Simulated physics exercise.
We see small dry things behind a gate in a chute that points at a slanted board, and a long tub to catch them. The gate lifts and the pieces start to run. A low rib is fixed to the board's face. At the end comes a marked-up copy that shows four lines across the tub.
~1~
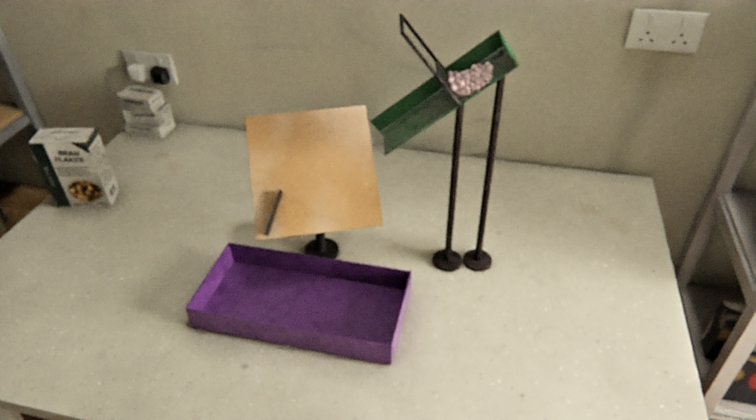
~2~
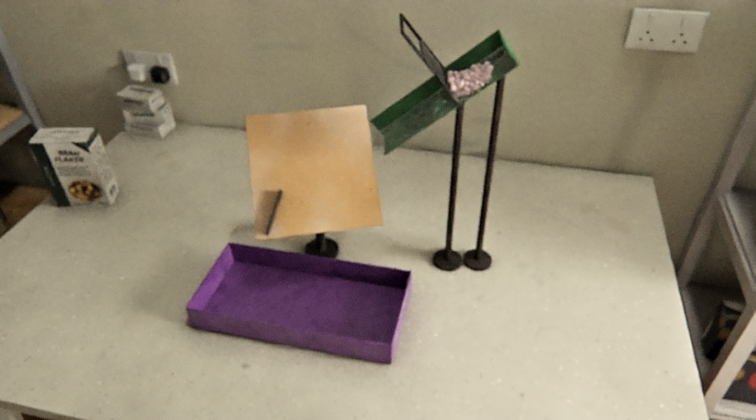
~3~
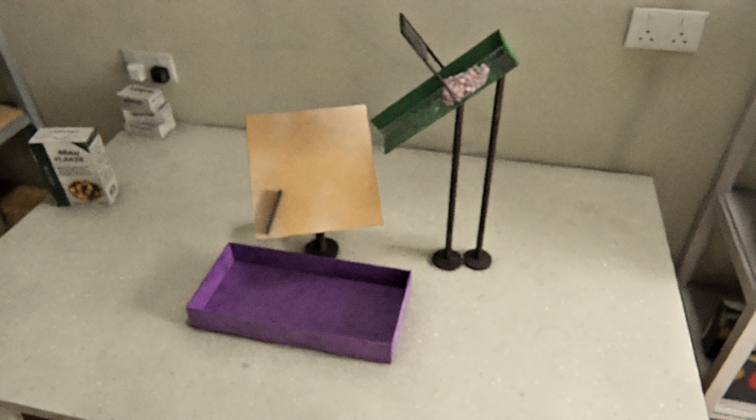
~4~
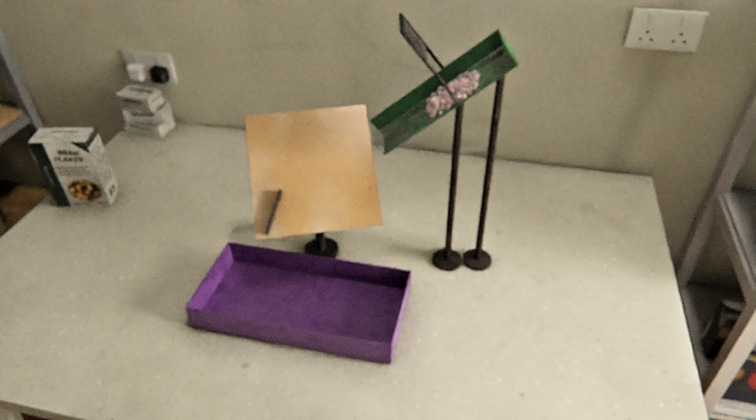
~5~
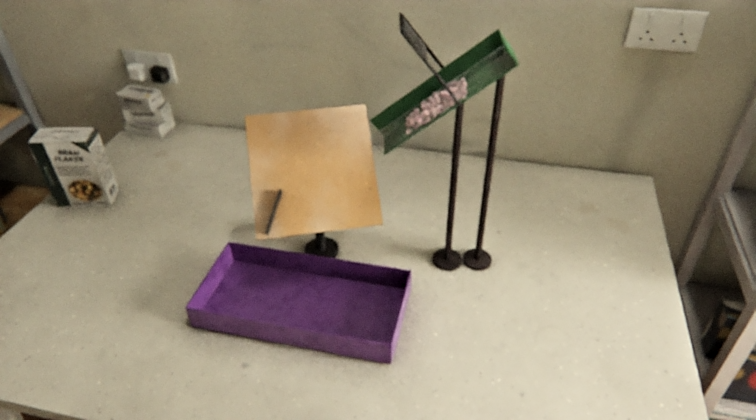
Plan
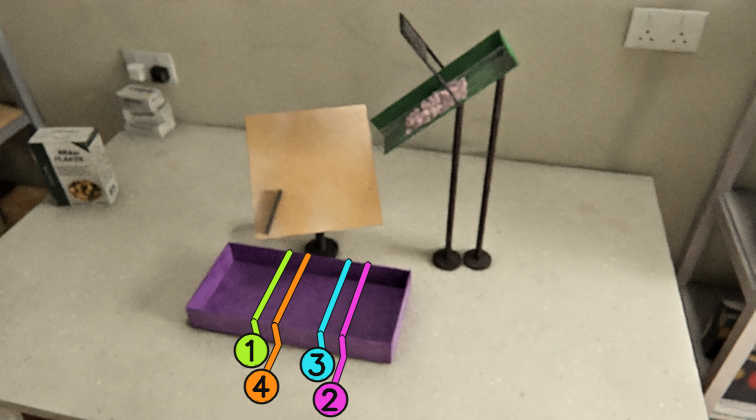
On a pale tabletop against a plain wall, seen from slightly above by a still camera, small boxes stand at the left near a wall socket. A green chute on two dark posts slopes down leftward at the right, holding pink-white pearls behind a dark gate, with a slanted tan board and an empty purple tub to its left. The gate lifts, and the pearls slide together down the chute, spreading into a longer band.
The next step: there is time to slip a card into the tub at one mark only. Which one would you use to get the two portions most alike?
Best: 4.
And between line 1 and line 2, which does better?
Line 1.
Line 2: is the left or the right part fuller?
Left.
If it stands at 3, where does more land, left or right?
Left.
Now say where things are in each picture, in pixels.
Load behind the gate (466, 81), sugar pearls; lip of the chute (385, 146), sloping fairly steeply, in the first frame.
Middle of the board (313, 170), tilted fairly steeply; middle of its low edge (321, 232); of its high edge (306, 110), in the second frame.
Front corners of the tub (186, 308) and (391, 345), empty; front of the load (445, 94), in the third frame.
Middle of the load (452, 91); its front (429, 110), roughly a third of the way to the lip; rib from (281, 189) to (266, 233), in the fourth frame.
Middle of the load (439, 100); its front (407, 124), roughly two thirds of the way to the lip, in the fifth frame.
On the marked copy, line 1 crosses the front rim at (254, 320); line 2 crosses the front rim at (342, 336); line 3 crosses the front rim at (320, 332); line 4 crosses the front rim at (274, 324).
With 1, of what is caught, roughly a quarter on the left of the divider, the larger part on the right.
With 2, of what is caught, almost all on the left of the divider, about a tenth on the right.
With 3, of what is caught, the larger part on the left of the divider, about a tenth on the right.
With 4, of what is caught, roughly half on the left of the divider, roughly half on the right.
